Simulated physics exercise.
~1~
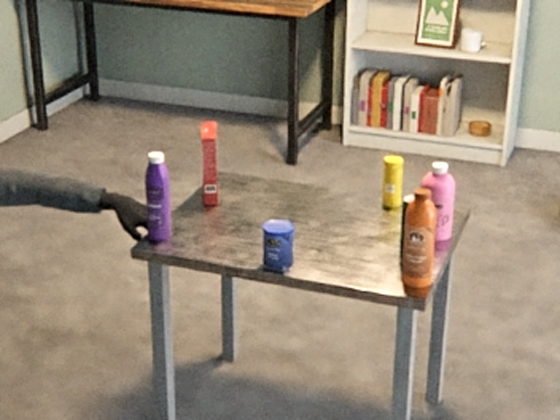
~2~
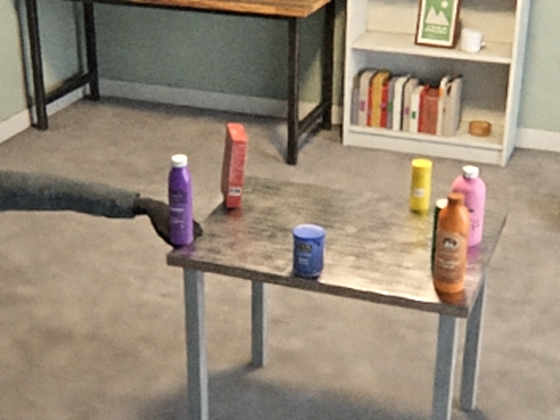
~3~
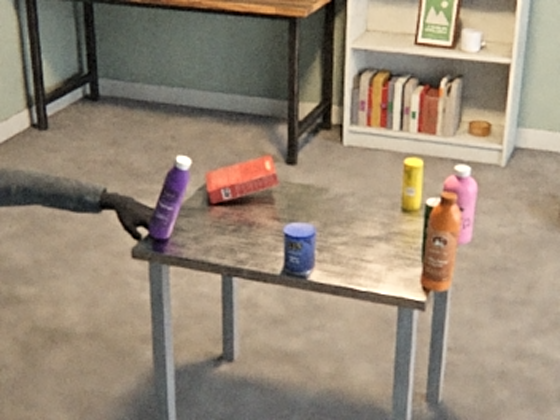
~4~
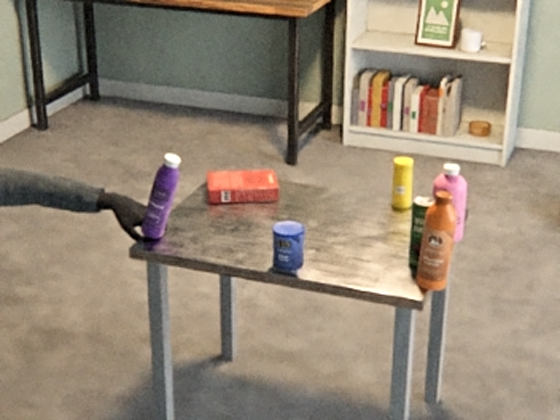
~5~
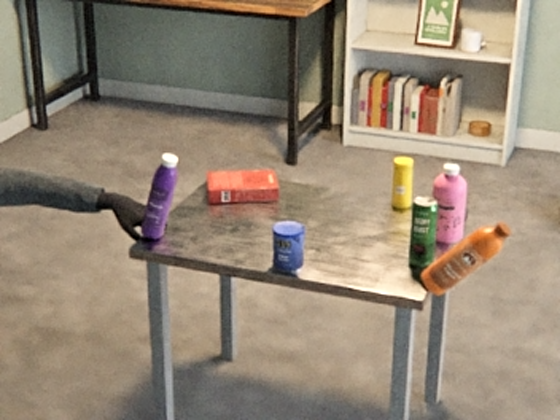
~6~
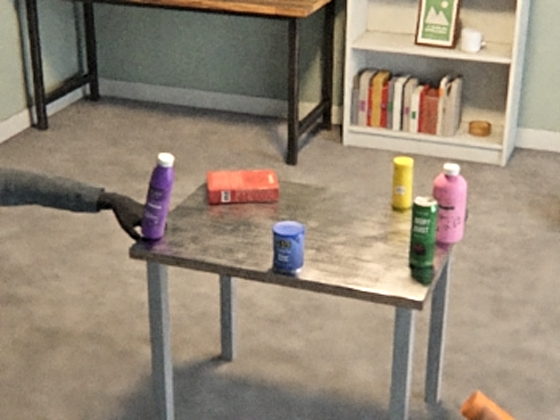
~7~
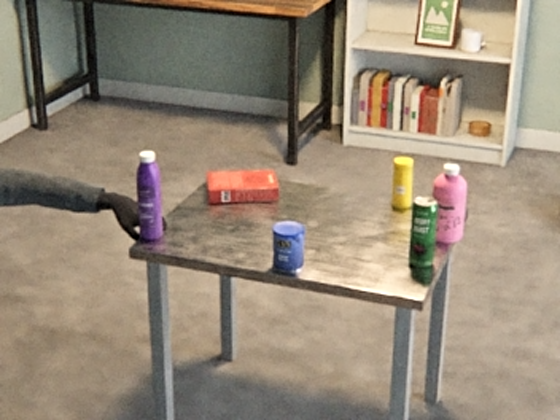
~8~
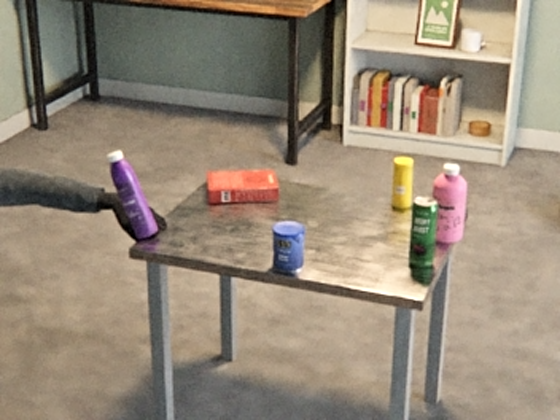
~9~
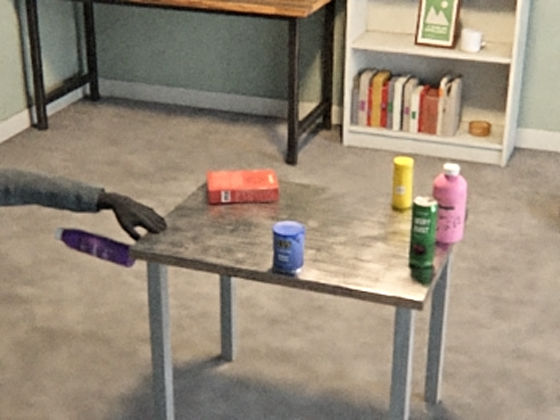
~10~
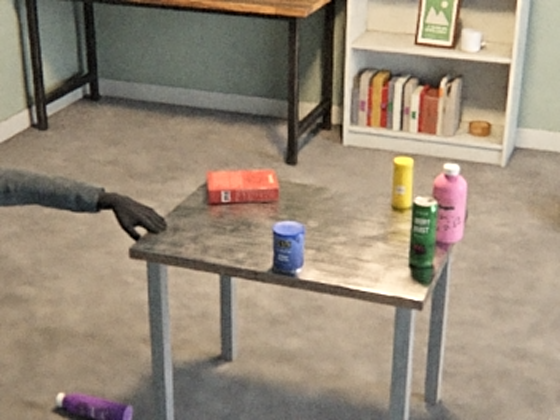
A gloved hand shoved a light table right and jerked it back left, toppling a red packet onto its side, before an orange bottle and then a purple bottle tumbled off opposite edges, leaving the blue tin, green can, yellow shaker and pink bottle upright.
